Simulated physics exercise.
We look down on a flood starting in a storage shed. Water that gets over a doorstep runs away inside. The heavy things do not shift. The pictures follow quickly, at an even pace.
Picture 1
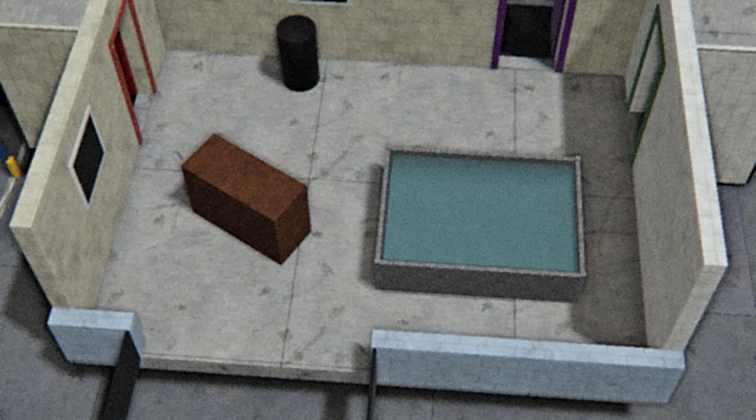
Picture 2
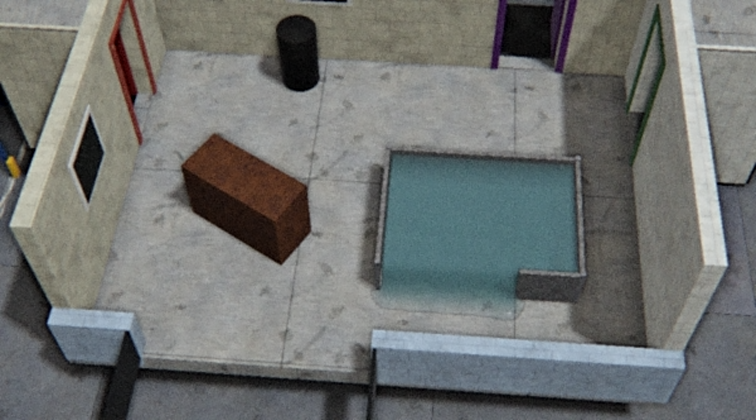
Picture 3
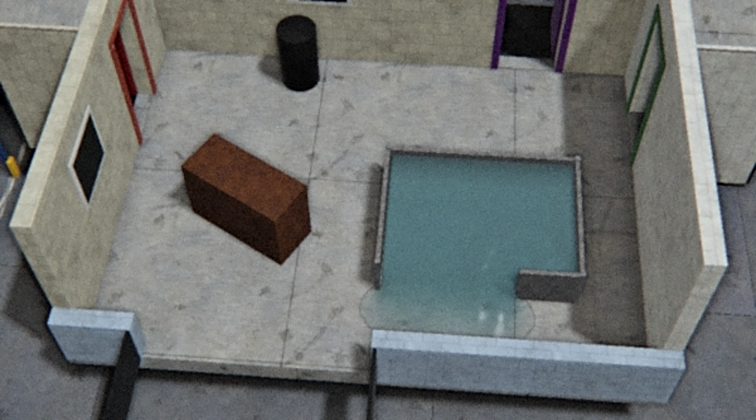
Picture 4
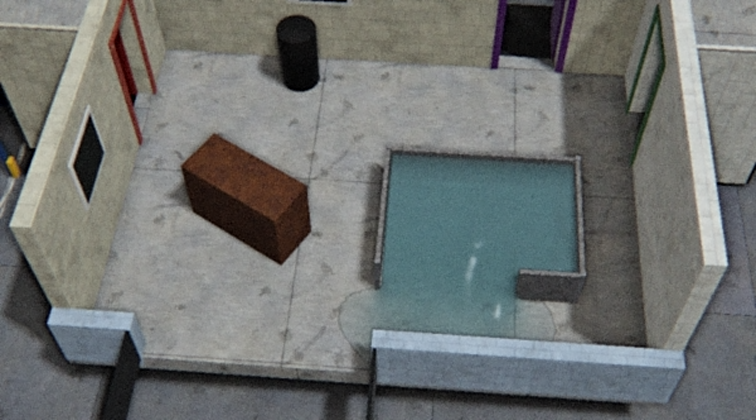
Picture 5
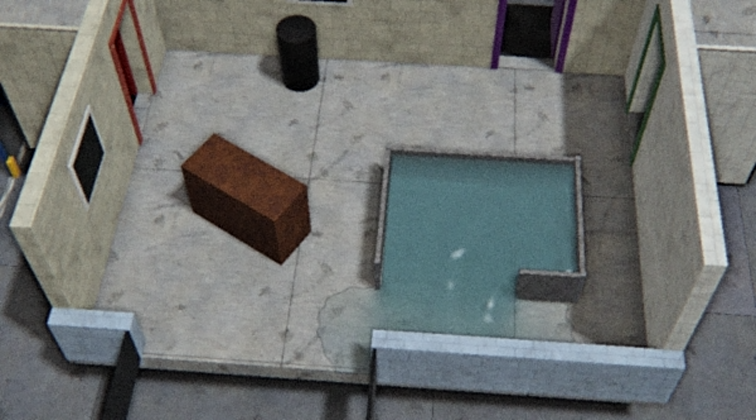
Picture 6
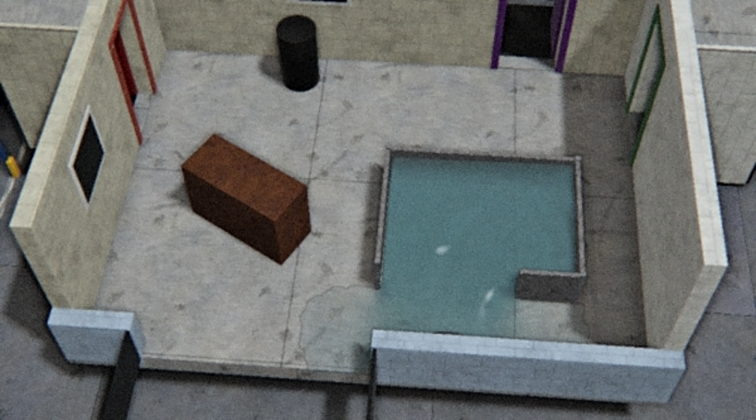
In the video, a walled room seen from above holds a brown block, a dark cylinder and a tank of blue-green water; part of the tank's front wall disappears, and water spreads across the floor toward the front left.
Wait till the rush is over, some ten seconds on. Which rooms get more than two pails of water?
One by one: The green door holds within the limit; the purple door floods; the red door holds within the limit.
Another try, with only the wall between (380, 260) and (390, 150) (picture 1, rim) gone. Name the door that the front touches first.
It is the red one.
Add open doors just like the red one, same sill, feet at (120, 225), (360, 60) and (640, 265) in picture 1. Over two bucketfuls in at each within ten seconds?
One after the other: Takes more, is under, lets more in.
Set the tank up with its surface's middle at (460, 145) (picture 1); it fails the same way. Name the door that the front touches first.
The green one.
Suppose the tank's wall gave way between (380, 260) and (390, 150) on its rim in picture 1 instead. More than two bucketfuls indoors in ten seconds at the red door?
Then: The red door takes more.
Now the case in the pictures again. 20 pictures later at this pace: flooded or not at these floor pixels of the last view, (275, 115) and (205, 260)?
In turn: Dry, flooded.
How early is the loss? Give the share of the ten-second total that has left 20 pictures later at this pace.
Some 50 per cent.
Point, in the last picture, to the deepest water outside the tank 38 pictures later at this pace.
At about (605, 75).
A moment on, water covers 15 % of the floor; the green door not reached, the purple door not reached, the red door not reached.
Next, water covers 30 % of the floor; the green door not reached, the purple door not reached, the red door not reached.
Then, water covers 45 % of the floor; the green door wet at the sill, nothing in, the purple door not reached, the red door not reached.
Later, water covers 70 % of the floor; the green door wet at the sill, nothing in, the purple door over two buckets in, the red door wet at the sill, nothing in.
In the end, water covers 95 % of the floor; the green door wet at the sill, nothing in, the purple door over two buckets in, the red door wet at the sill, nothing in.
